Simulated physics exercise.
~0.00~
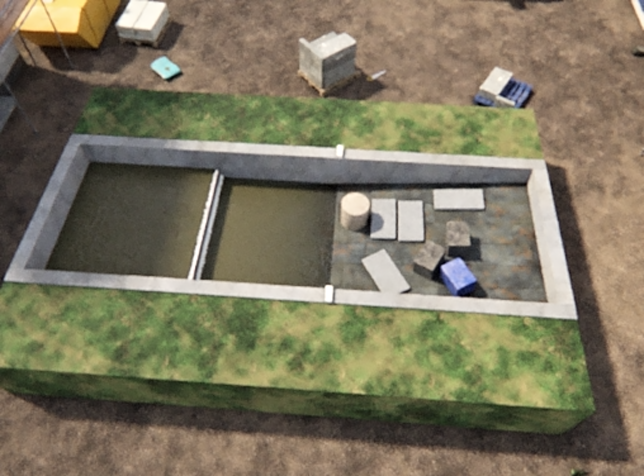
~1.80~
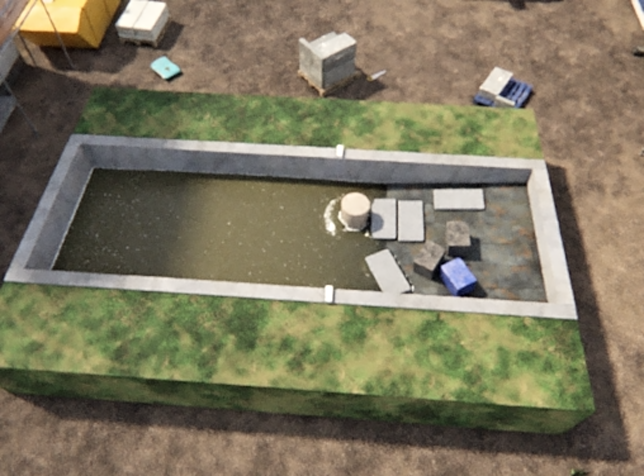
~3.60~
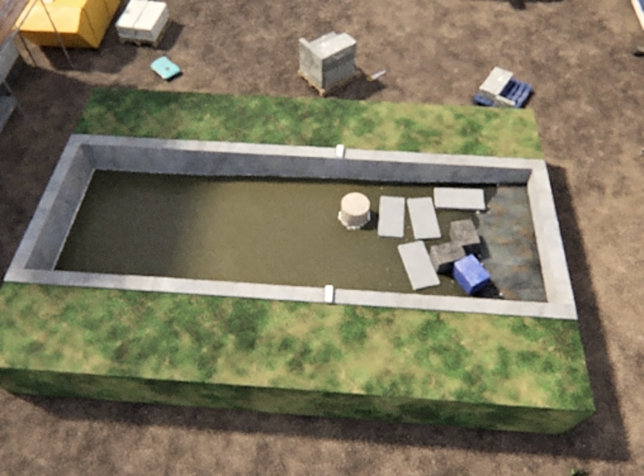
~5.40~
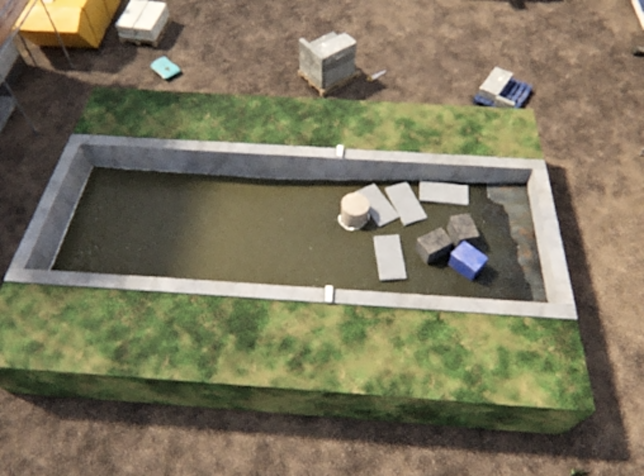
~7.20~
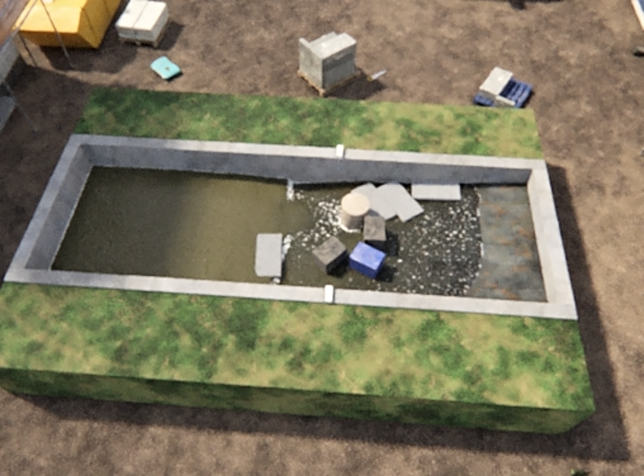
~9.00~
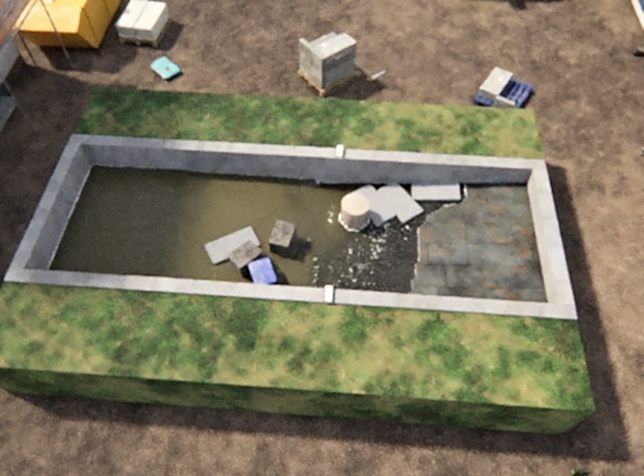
Murky water held behind a barrier in a concrete basin surged right once released, nudging pale slabs, dark boxes and a blue chest up the ramp, then drained back left, carrying the chest, two boxes and one slab past the white marks.
